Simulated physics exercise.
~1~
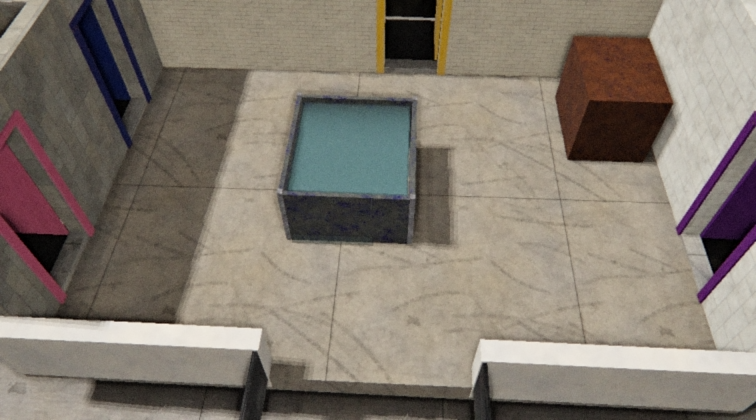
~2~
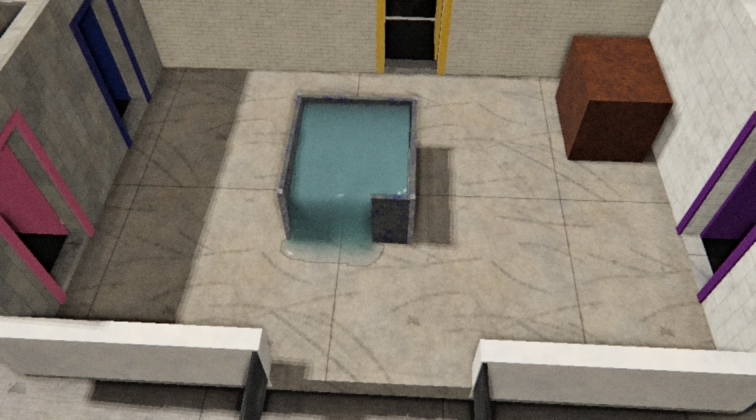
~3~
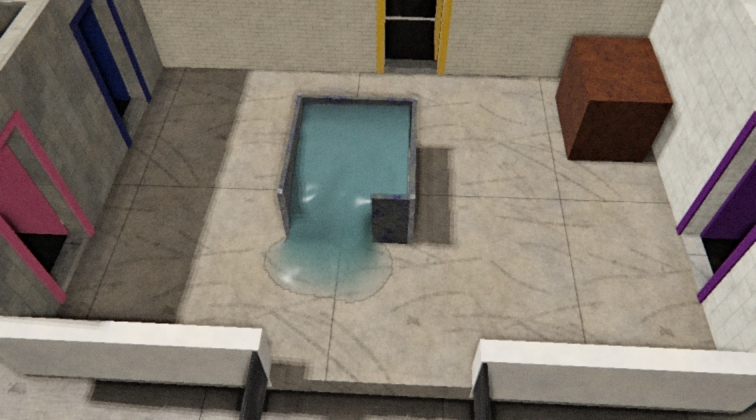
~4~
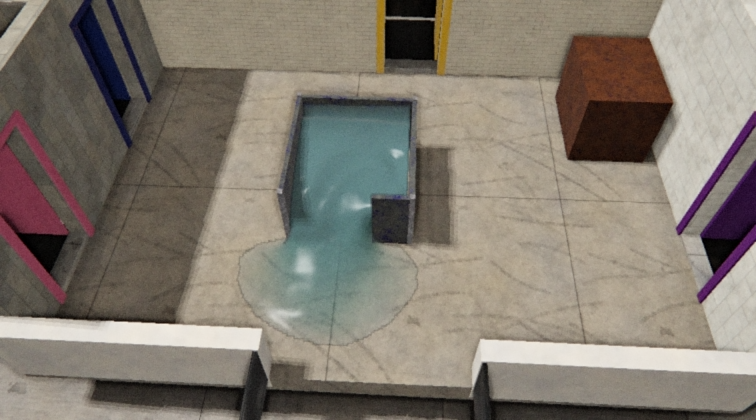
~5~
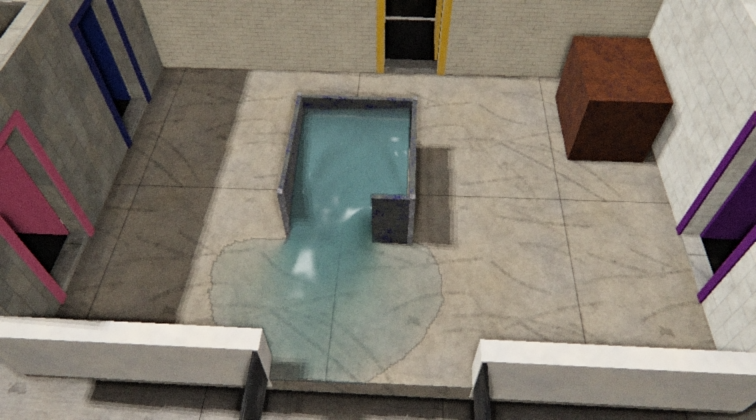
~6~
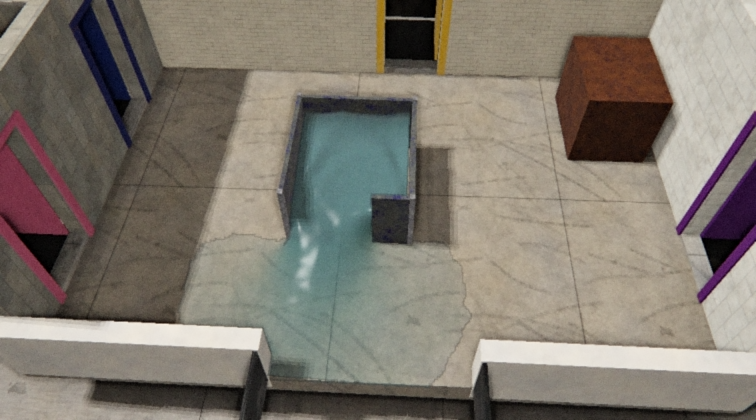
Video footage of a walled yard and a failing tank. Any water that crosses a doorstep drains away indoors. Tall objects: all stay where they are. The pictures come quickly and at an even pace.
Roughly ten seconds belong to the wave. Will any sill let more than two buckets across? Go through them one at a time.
In the end the pink door will pass more than two buckets, the purple door will pass two buckets at most, the yellow door will pass two buckets at most, the blue door will pass two buckets at most.
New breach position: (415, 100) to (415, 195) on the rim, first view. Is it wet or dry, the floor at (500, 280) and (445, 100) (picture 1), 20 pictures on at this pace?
Soaked and Soaked.
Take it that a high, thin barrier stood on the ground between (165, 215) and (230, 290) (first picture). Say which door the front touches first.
That would be the one in pink.
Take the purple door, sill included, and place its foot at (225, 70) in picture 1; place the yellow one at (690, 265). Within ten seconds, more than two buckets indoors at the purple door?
As I see it, the purple door comes in higher.
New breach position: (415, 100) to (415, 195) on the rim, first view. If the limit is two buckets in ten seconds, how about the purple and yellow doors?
Here the purple door gets too much, and the yellow door keeps within bounds.
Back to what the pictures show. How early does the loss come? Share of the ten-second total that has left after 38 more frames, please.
Estimate: 90 %.
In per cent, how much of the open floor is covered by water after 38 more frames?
I reckon 45 per cent or so.
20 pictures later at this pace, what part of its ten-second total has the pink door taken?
That share would be near 70 %.
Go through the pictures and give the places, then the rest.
In the first frame, the water tank at (352, 147) is whole and still.
In the second frame, the front is at (375, 254), out from the gap at (330, 222).
In the third frame, the front is at (363, 293), out from the gap at (331, 225).
In the fourth frame, the front is at a hidden place, out from the gap at (331, 226).
In the fifth frame, the front is at a hidden place, out from the gap at (331, 227).
In the sixth frame, the front is at a hidden place, out from the gap at (331, 227).
A moment on, water covers 20 % of the floor; the pink door not reached, the purple door not reached, the yellow door not reached, the blue door not reached.
Next, water covers 20 % of the floor; the pink door under two buckets in, the purple door not reached, the yellow door not reached, the blue door not reached.
Then, water covers 30 % of the floor; the pink door over two buckets in, the purple door not reached, the yellow door not reached, the blue door wet at the sill, nothing in.
Later, water covers 45 % of the floor; the pink door over two buckets in, the purple door not reached, the yellow door not reached, the blue door wet at the sill, nothing in.
In the end, water covers 55 % of the floor; the pink door over two buckets in, the purple door not reached, the yellow door wet at the sill, nothing in, the blue door wet at the sill, nothing in.
